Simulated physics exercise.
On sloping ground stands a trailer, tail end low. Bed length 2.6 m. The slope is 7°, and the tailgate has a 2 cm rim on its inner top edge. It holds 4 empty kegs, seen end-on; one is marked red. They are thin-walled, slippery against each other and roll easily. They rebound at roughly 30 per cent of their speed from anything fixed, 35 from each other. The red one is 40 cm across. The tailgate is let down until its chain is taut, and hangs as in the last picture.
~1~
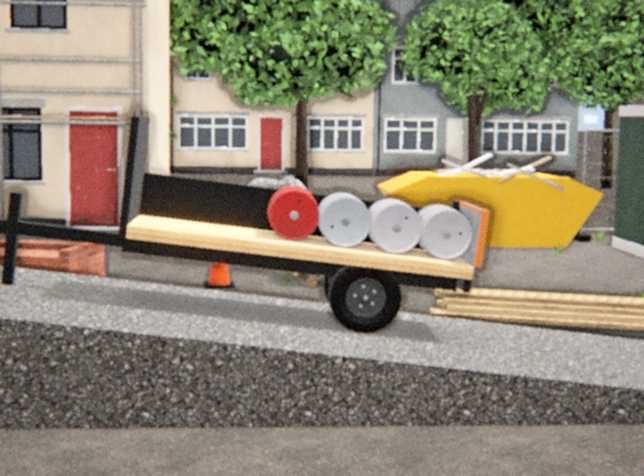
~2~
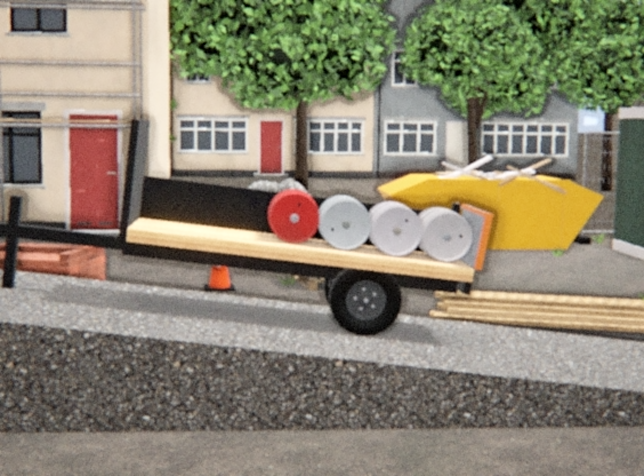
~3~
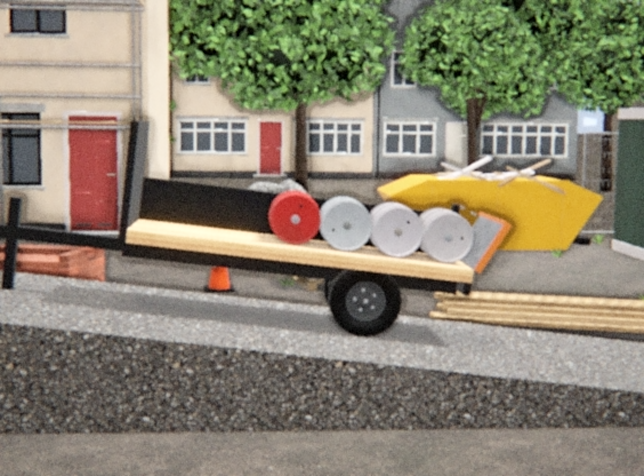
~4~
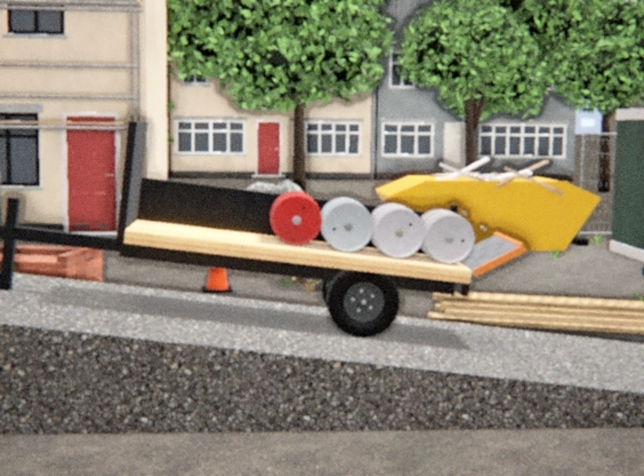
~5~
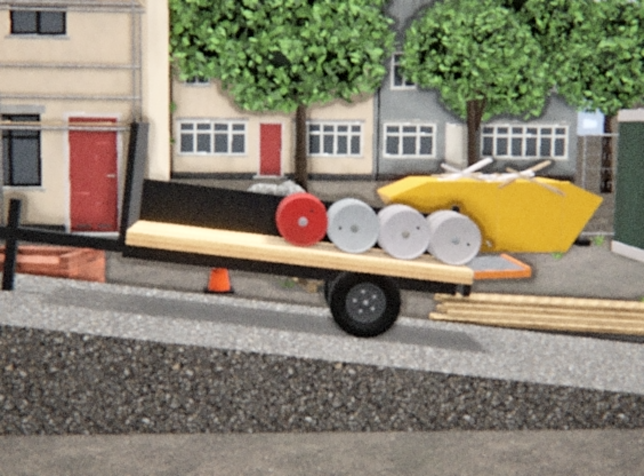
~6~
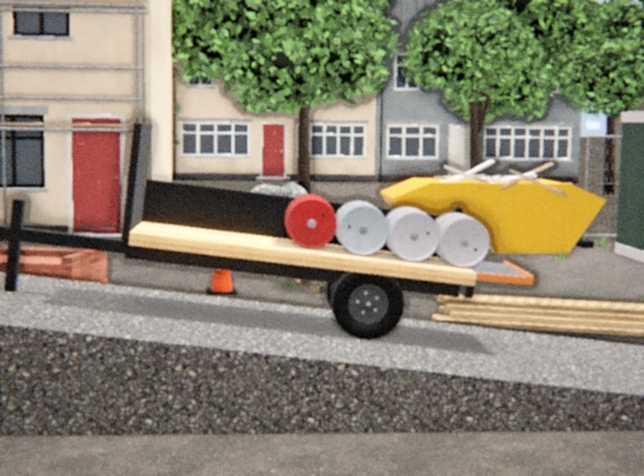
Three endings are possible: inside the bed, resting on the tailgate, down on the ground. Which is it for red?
The red one ends down on the ground.
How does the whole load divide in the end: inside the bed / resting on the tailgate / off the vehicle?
0, 0 and 4.
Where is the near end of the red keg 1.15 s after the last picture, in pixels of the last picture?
At about (399, 235).
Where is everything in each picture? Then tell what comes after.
Red (294, 216); gate 83° above level, tip at (485, 213); 4 of the 4 make up the bottom layer on the bed, in the first picture.
Red (295, 219); gate 80° above level, tip at (489, 216), in the second picture.
Red (296, 220); gate 58° above level, tip at (507, 226), in the third picture.
Red (297, 221); gate 27° above level, tip at (522, 249), in the fourth picture.
Red (303, 223); gate 2° above level, tip at (528, 273), in the fifth picture.
Red (312, 224); gate 5° below level, tip at (530, 281), in the sixth picture.
Another 0.5 s on from the last picture, red is on the bed, 100 cm short of the hinge, rolling right; 0 out so far.
Another 1.1 s on from the last picture, red is on the bed, 60 cm short of the hinge, rolling right; 1 out so far.
Another 1.8 s on from the last picture, red is on the bed, 5 cm short of the hinge, rolling right; 2 out so far.
Another 2.5 s on from the last picture, red is dropping off the gate; 4 out so far.
In the end (4.4 s after the last picture), red is off the vehicle; 4 out so far.
